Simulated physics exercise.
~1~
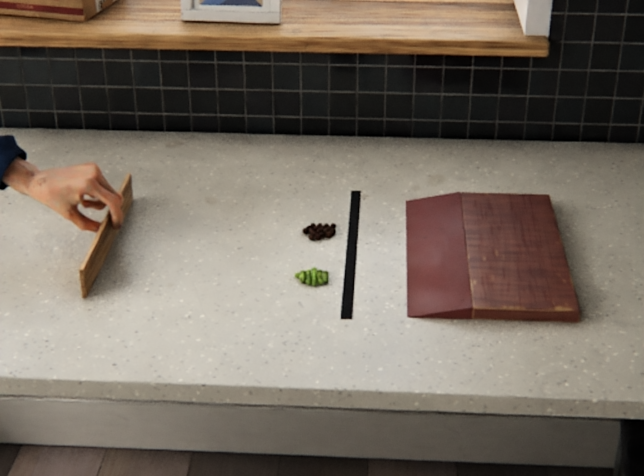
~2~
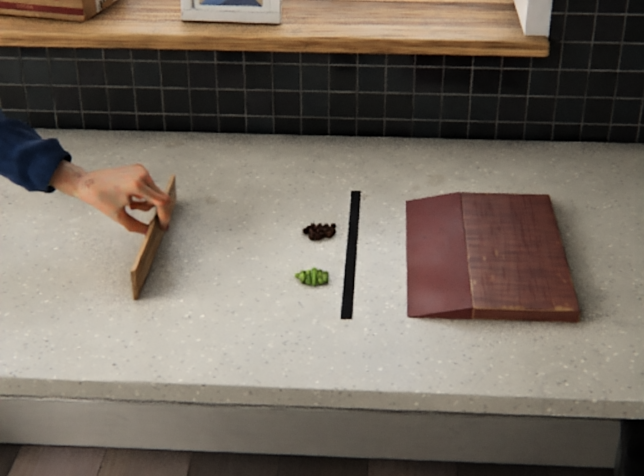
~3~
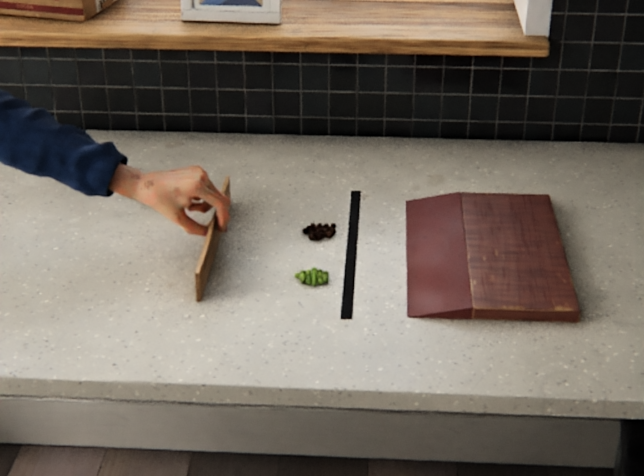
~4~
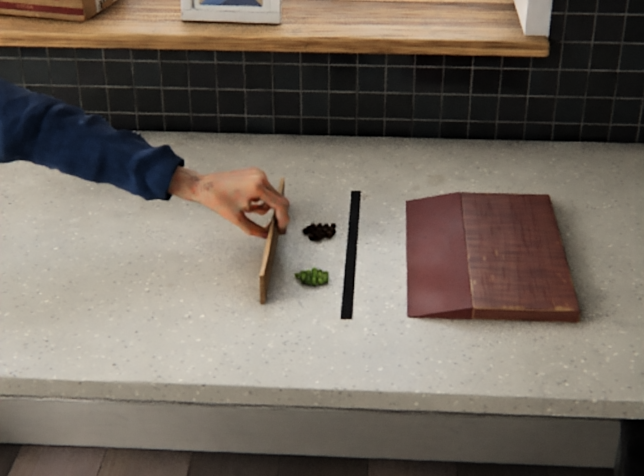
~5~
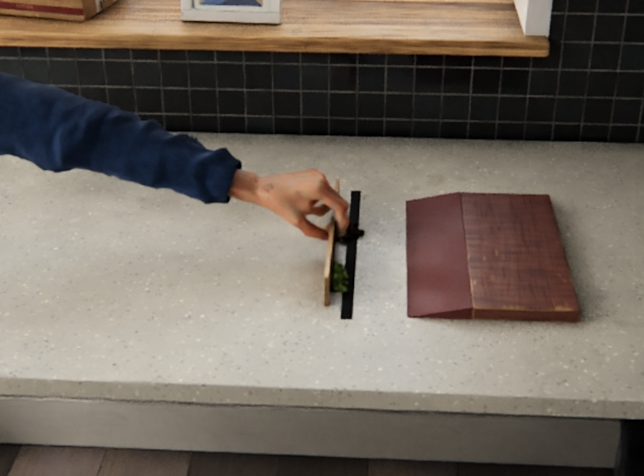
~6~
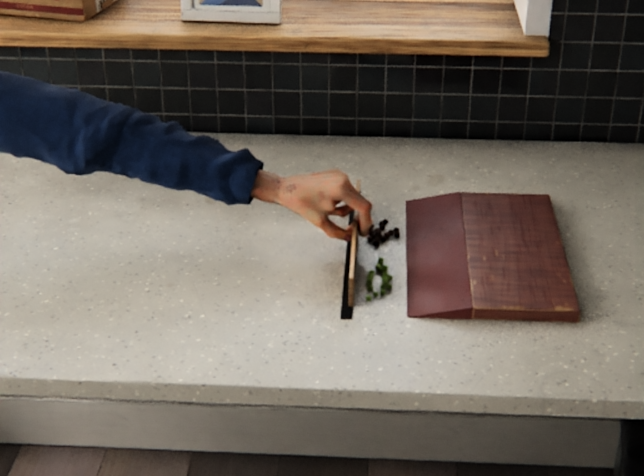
To begin with, a hand holds a thin strip of wood upright at the left of a pale speckled counter, with a small green pile and a small dark pile near a strip of black tape, and a reddish ramp and slab to the right. The hand slides the strip steadily rightward while both piles stay still. The strip reaches the piles and pushes them onto the tape. It ends upright at the tape, still held, with the loose pieces slightly spread beyond it. Both portions lie on the counter, short of the ramp.
